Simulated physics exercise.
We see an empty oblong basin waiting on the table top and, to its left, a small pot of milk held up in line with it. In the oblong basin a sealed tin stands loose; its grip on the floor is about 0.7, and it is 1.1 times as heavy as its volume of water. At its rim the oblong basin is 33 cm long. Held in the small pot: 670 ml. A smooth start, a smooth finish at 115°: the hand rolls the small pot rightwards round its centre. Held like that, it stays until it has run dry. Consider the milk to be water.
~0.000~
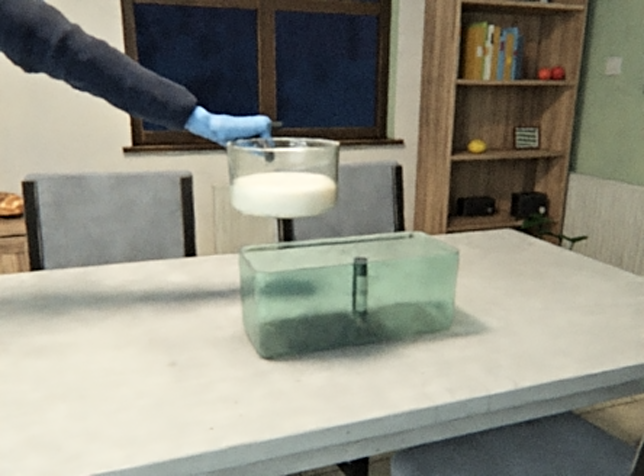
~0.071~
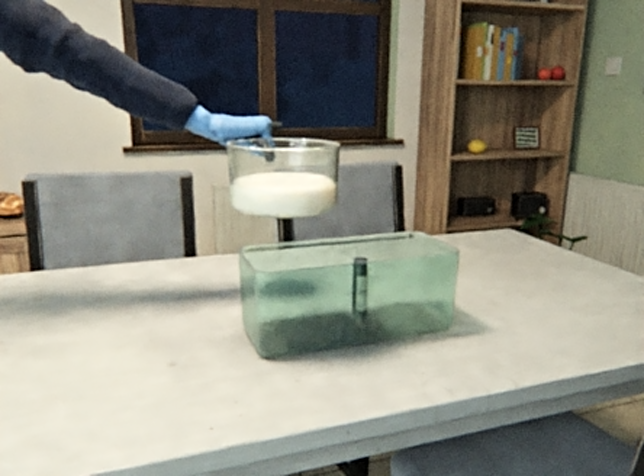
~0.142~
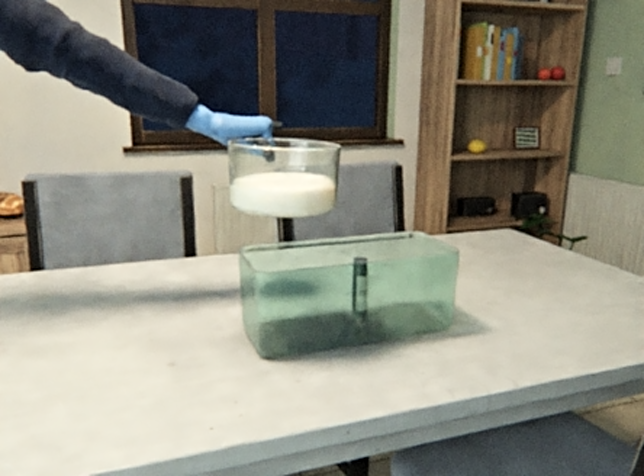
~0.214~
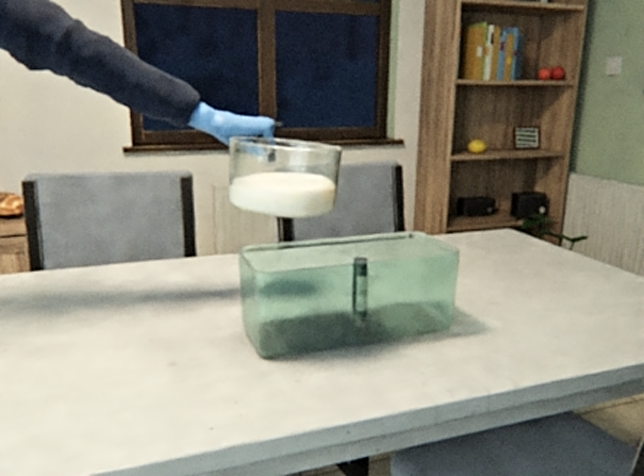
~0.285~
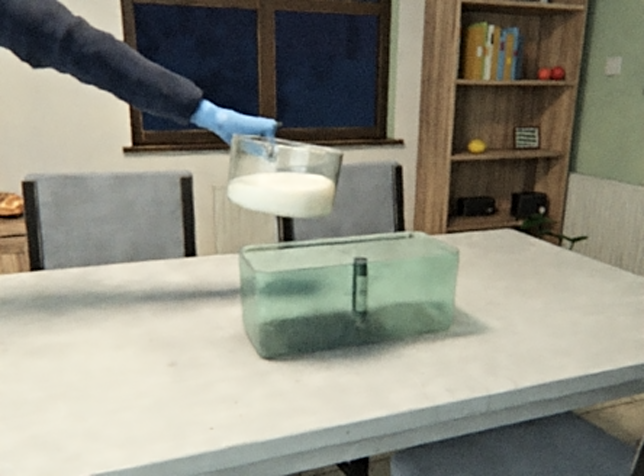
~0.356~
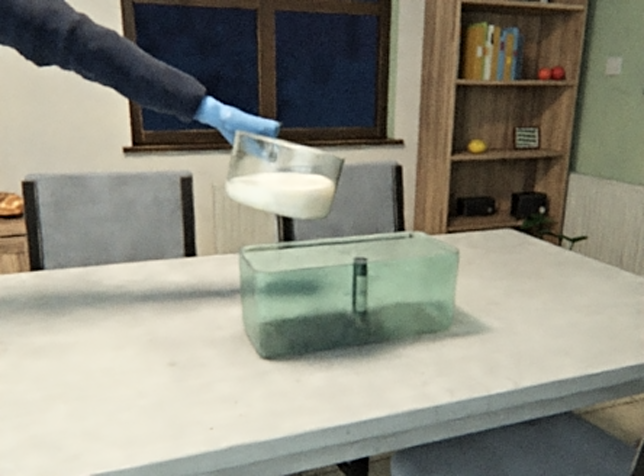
A glass pot of milk, held by a gloved hand, tilts rightwards above a greenish basin.
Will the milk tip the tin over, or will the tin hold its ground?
It is tipped over.
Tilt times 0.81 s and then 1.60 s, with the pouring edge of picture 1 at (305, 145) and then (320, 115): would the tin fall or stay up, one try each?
In the first try it remains standing; in the second it comes down.
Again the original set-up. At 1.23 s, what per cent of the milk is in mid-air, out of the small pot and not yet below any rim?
Estimate: About 10 in a hundred.
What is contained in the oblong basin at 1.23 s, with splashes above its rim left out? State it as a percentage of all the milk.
Near 76 in a hundred.
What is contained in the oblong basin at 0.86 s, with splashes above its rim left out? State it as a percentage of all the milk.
5 %, give or take.
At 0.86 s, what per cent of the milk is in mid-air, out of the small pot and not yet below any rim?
Near 18 per cent of it all.
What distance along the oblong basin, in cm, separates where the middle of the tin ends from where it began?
The tin's middle ends up about 7.0 cm along the basin.
By 0.86 s the tilt is 68° and 76 per cent is still to pour; the tin stands where it began.
By 1.23 s the tilt is 104° and 16 per cent is still to pour; the tin stands where it began.
By 1.61 s the tilt is 115° and 0 per cent is still to pour; the tin lies on its side.
By 2.03 s the tilt is 115° and 0 per cent is still to pour; the tin lies on its side.
At rest the tin lies on its side.
